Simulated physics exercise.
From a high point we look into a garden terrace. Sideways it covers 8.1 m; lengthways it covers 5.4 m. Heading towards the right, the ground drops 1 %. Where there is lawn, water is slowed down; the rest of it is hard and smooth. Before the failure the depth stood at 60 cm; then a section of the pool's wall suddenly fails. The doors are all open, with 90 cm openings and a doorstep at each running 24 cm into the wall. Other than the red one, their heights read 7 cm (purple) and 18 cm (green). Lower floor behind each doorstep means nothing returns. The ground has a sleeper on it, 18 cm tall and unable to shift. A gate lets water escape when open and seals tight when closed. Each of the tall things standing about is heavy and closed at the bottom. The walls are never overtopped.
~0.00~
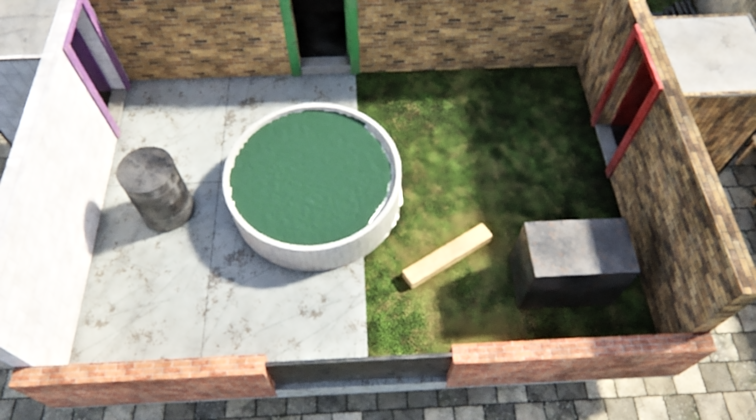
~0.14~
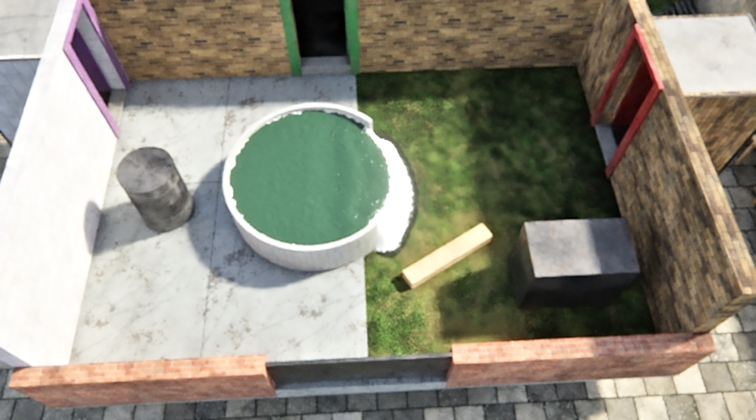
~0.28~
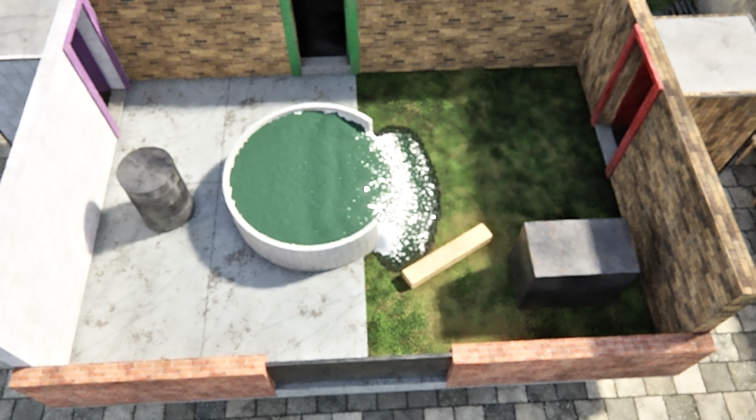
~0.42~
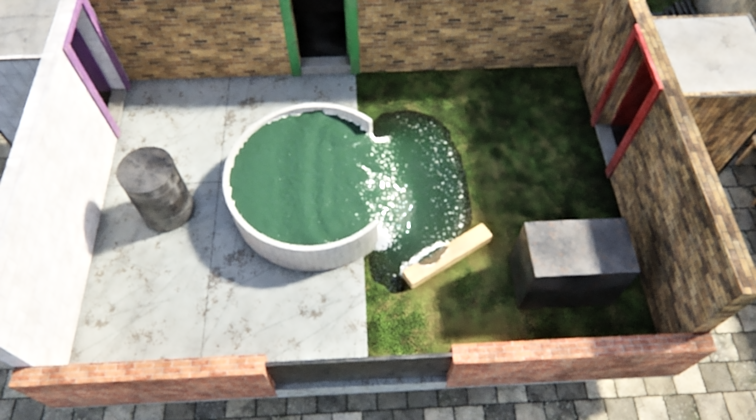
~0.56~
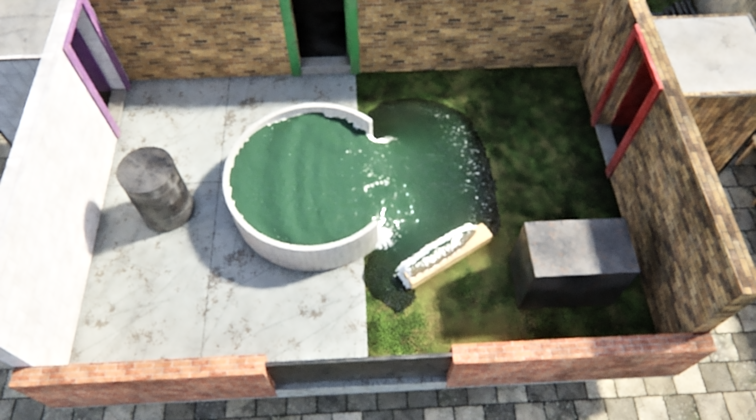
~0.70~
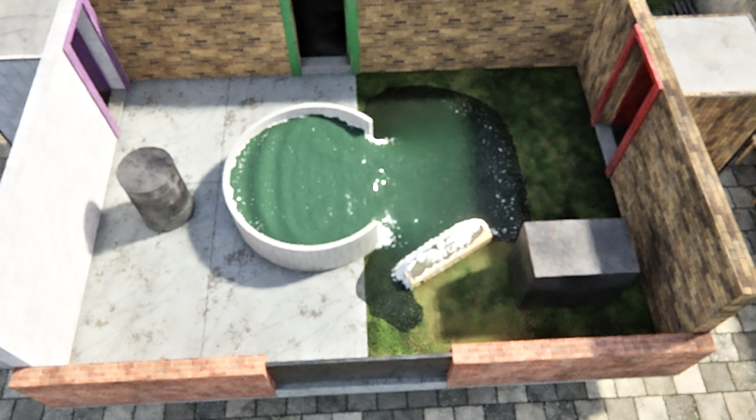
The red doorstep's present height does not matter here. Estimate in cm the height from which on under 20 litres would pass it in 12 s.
I would say 22 cm.
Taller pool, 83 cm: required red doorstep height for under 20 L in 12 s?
Something near 33 cm should do.
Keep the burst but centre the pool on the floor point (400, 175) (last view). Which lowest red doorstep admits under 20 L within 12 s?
Then it needs to be around 28 cm high.
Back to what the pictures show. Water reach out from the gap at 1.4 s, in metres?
Near 3.2 m, more or less.
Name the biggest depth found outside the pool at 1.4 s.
About 32 cm.
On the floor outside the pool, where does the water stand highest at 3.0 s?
Near (572, 80).
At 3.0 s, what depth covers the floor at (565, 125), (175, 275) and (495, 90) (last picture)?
Some 17, 0 and 10 cm.
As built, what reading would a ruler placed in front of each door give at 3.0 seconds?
Purple door 0 cm, green door 0 cm, red door 24 cm.
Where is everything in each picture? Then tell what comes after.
Still water, 60 cm deep, in the pool at (313, 174); the red door at (622, 109) is dry, in the first picture.
The front is at (394, 145), 0.3 m from the gap at (396, 184); 0.5 m2 of floor is wet, 60 cm left at the back, in the second picture.
The front is at (415, 139), 0.7 m from the gap at (395, 186); 1.5 m2 of floor is wet, 60 cm left at the back, in the third picture.
Water pours out at (395, 187) and has run 1.2 m, to (442, 129); about 8 cm deep outside, 60 cm at the back, in the fourth picture.
The front is at (461, 118), 1.6 m from the gap at (395, 187); 4.8 m2 of floor is wet, 60 cm left at the back, in the fifth picture.
The front is at (496, 119), 2.1 m from the gap at (395, 187); 6.7 m2 of floor is wet, 55 cm left at the back; the red door at (622, 109), 3.6 m from the gap, is still 1.5 m from the nearest water, in the sixth picture.
After 1.4 s water covers 35 % of the floor, deepest (32 cm) near (453, 245); it has not reached the red door.
After 3.0 s water covers 50 % of the floor, deepest (35 cm) near (572, 80); 24 cm at the red door, 105 litres in over its 7 cm doorstep.
After 12.0 s water covers 100 % of the floor; 11 cm at the red door, 379 litres in over its 7 cm doorstep.
At the red door as built, the water arrived by 1.9 s and peaked near 26 cm at 2.4 s.
Run again over the same 12 s with other heights there, 47 litres in over 19 cm, 7 litres over 25.5 cm. The limit of 20 litres is kept from about 22 cm up.
